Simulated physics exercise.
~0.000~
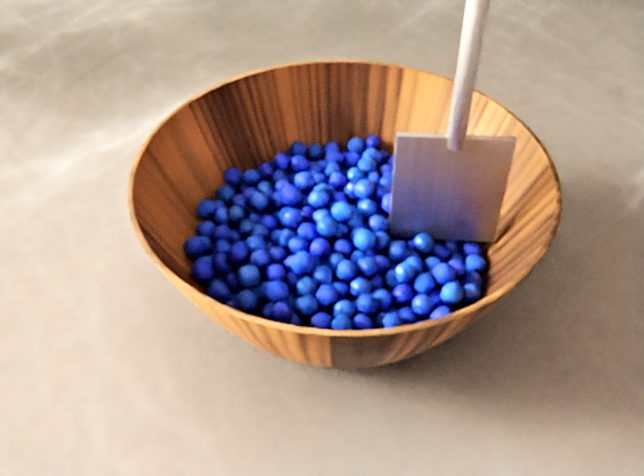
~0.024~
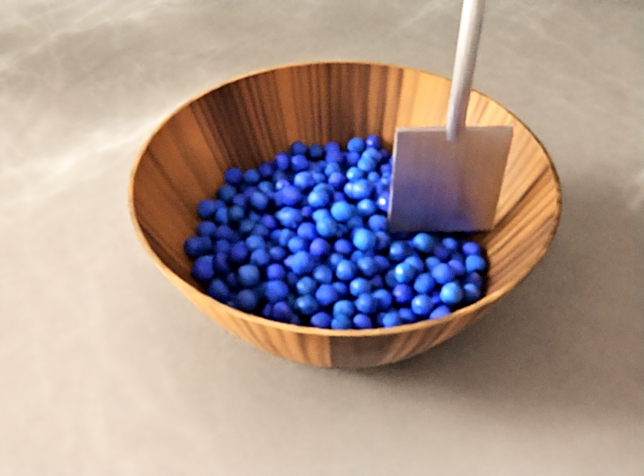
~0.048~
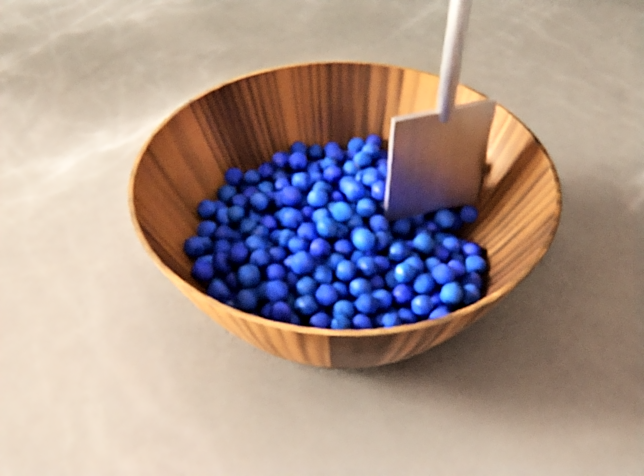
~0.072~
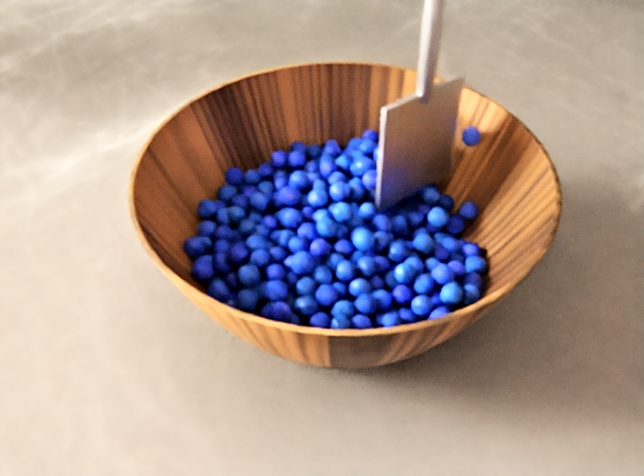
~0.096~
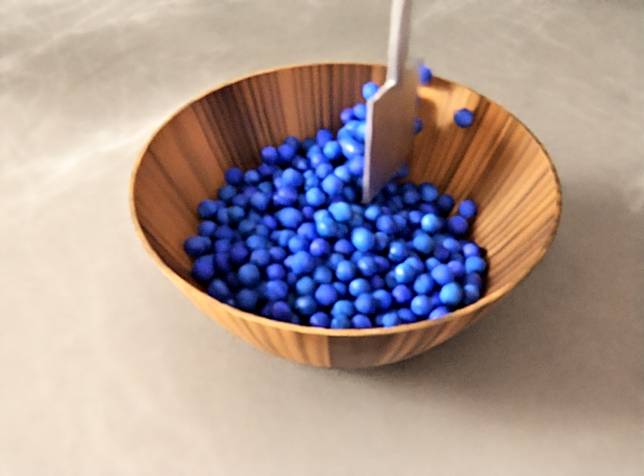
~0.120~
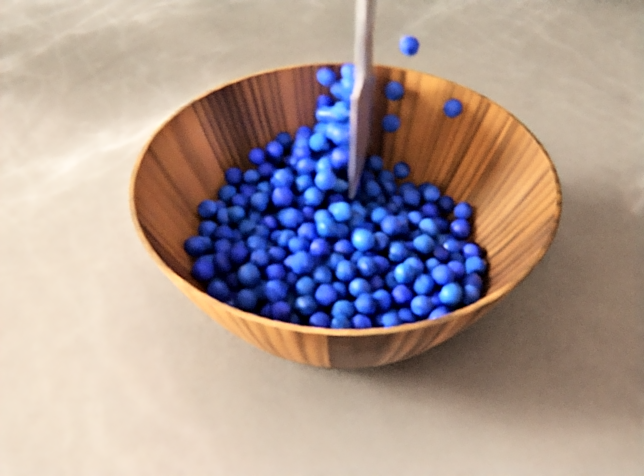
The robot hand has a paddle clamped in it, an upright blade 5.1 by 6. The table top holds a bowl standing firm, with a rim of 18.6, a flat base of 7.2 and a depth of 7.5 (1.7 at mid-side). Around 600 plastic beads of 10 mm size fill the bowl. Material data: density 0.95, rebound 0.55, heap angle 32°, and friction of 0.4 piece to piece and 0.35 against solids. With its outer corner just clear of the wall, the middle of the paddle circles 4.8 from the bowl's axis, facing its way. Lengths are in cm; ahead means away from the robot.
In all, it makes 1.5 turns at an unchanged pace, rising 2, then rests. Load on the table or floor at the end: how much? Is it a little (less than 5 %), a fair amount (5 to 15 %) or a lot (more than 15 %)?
A fair amount, from 5 to 15 %.
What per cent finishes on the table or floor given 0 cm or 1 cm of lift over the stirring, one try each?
Estimates: 20 % and 15 %.
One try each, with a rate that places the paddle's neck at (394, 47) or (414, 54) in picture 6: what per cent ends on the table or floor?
It comes to close to 5 per cent and close to 0 per cent.
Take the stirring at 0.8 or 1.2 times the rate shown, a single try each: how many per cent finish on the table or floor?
I'd expect about 5 per cent, then about 10 per cent.
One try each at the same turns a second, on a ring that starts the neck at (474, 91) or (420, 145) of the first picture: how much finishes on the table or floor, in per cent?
Some 0 and 15 per cent.
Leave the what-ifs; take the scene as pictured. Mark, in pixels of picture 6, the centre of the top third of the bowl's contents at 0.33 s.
At about (332, 279).
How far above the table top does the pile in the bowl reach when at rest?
5.0 cm or so.
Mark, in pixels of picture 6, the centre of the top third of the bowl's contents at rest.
Near (341, 245).
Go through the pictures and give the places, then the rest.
The first frame shows paddle neck at (461, 106), 0° round; upper third of the load around (336, 233), from x 195 to 475, top at y 145; 597 in the bowl.
The second frame shows paddle neck at (460, 98), 6° round; upper third of the load around (336, 232), from x 195 to 475, top at y 145.
The third frame shows paddle neck at (450, 79), 23° round; upper third of the load around (340, 226), from x 195 to 475, top at y 145.
The fourth frame shows paddle neck at (428, 61), 43° round; upper third of the load around (338, 225), from x 195 to 475, top at y 115.
The fifth frame shows paddle neck at (399, 48), 63° round; upper third of the load around (333, 223), from x 195 to 475, top at y 75.
The sixth frame shows paddle neck at (365, 40), 83° round; upper third of the load around (324, 223), from x 195 to 475, top at y 45; 596 in the bowl, 1 in flight or on the tool.
By 0.33 s, 259° round, highest piece 11 above the table; 571 in the bowl, 10 on the table or floor, 16 in flight or on the tool.
By 0.55 s, 75° round, highest piece 9 above the table; 551 in the bowl, 42 on the table or floor, 4 in flight or on the tool.
By 0.85 s, 180° round, highest piece 5 above the table; 550 in the bowl, 47 on the table or floor.
By 1.55 s, 180° round, highest piece 5 above the table; 550 in the bowl, 47 on the table or floor.
Final count, 550 in the bowl, 47 on the table or floor. That is 8 % on the table or floor.
